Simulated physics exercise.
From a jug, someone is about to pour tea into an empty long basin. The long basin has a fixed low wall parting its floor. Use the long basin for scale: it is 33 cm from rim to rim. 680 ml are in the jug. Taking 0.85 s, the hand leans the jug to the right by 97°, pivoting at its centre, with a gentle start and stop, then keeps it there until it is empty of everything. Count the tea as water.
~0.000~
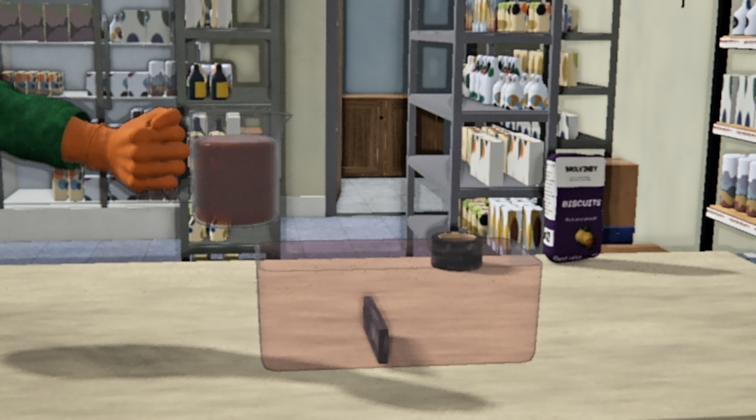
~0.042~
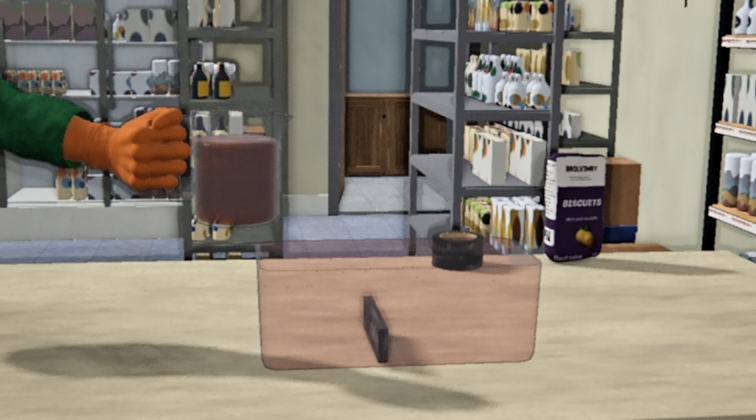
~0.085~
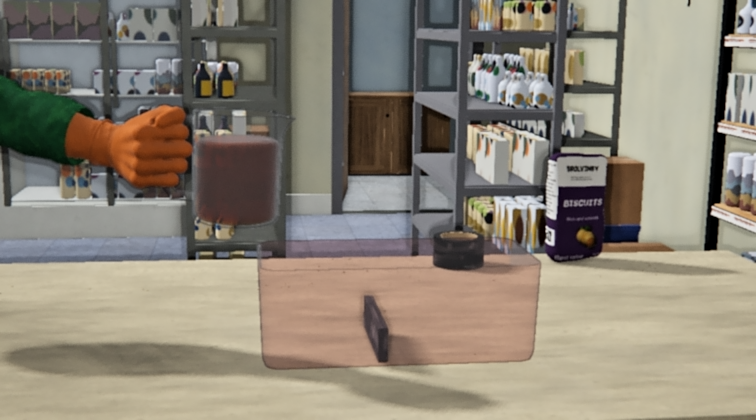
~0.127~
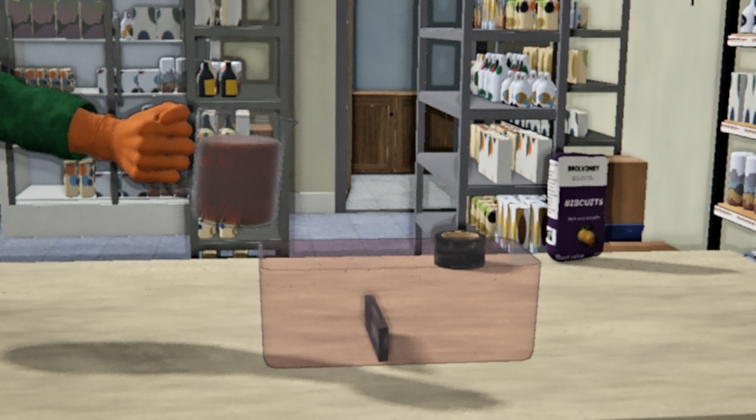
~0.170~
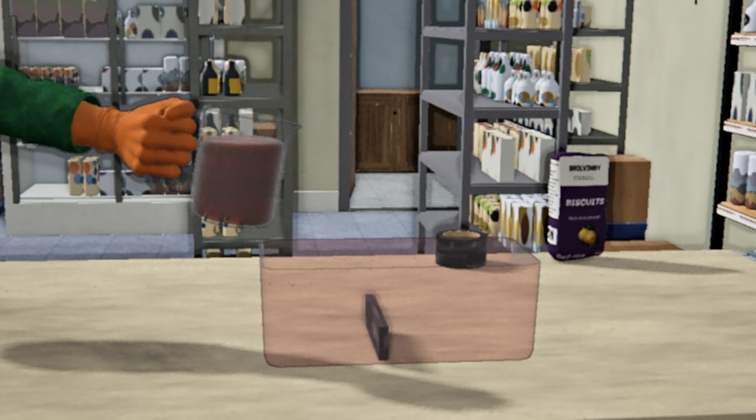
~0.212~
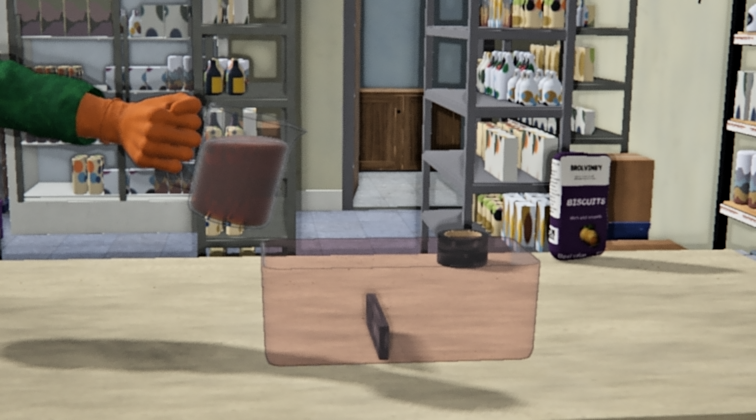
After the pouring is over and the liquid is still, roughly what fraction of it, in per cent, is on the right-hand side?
Roughly 10 out of 100 parts.
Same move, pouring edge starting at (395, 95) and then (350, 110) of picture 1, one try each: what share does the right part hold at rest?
The first try gives around 95 percent, the second around 95 percent.
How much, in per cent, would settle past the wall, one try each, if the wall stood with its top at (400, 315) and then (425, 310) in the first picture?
I'd put it at about 5 per cent for the first and about 5 per cent for the second.
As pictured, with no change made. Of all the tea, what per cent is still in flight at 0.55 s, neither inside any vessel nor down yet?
Roughly 10 percent.
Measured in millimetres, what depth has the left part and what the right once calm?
Left part about 32 mm deep, right part about 2 mm deep.
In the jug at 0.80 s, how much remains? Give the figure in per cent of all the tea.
Close to 40 in a hundred.
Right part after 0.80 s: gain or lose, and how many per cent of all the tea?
The right part gains close to 10 per cent.
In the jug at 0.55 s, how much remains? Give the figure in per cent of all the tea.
About 88 per cent.
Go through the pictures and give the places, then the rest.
In the first picture, it leans 0°; its right rim is at (293, 113); the tea meets the walls at (193, 139) and (277, 140); the long basin's rim runs from (257, 258) to (527, 252); the wall's top is at (375, 313).
In the second picture, it leans 1°; its right rim is at (294, 114); the tea meets the walls at (194, 139) and (278, 140).
In the third picture, it leans 2°; its right rim is at (296, 117); the tea meets the walls at (196, 140) and (279, 141).
In the fourth picture, it leans 5°; its right rim is at (299, 120); the tea meets the walls at (199, 140) and (281, 141).
In the fifth picture, it leans 9°; its right rim is at (303, 125); the tea meets the walls at (202, 141) and (284, 142).
In the sixth picture, it leans 14°; its right rim is at (307, 130); the tea meets the walls at (204, 142) and (288, 143).
After 0.55 s the tilt is 71° and 88 per cent is still to pour, 2 is left of the wall and 0 right of it.
After 0.80 s the tilt is 96° and 40 per cent is still to pour, 43 is left of the wall and 0 right of it.
After 1.07 s the tilt is 97° and 11 per cent is still to pour, 80 is left of the wall and 1 right of it.
After 1.35 s the tilt is 97° and 2 per cent is still to pour, 87 is left of the wall and 6 right of it.
In the end 87 per cent lies left of the wall, 10 right of it and 3 outside.
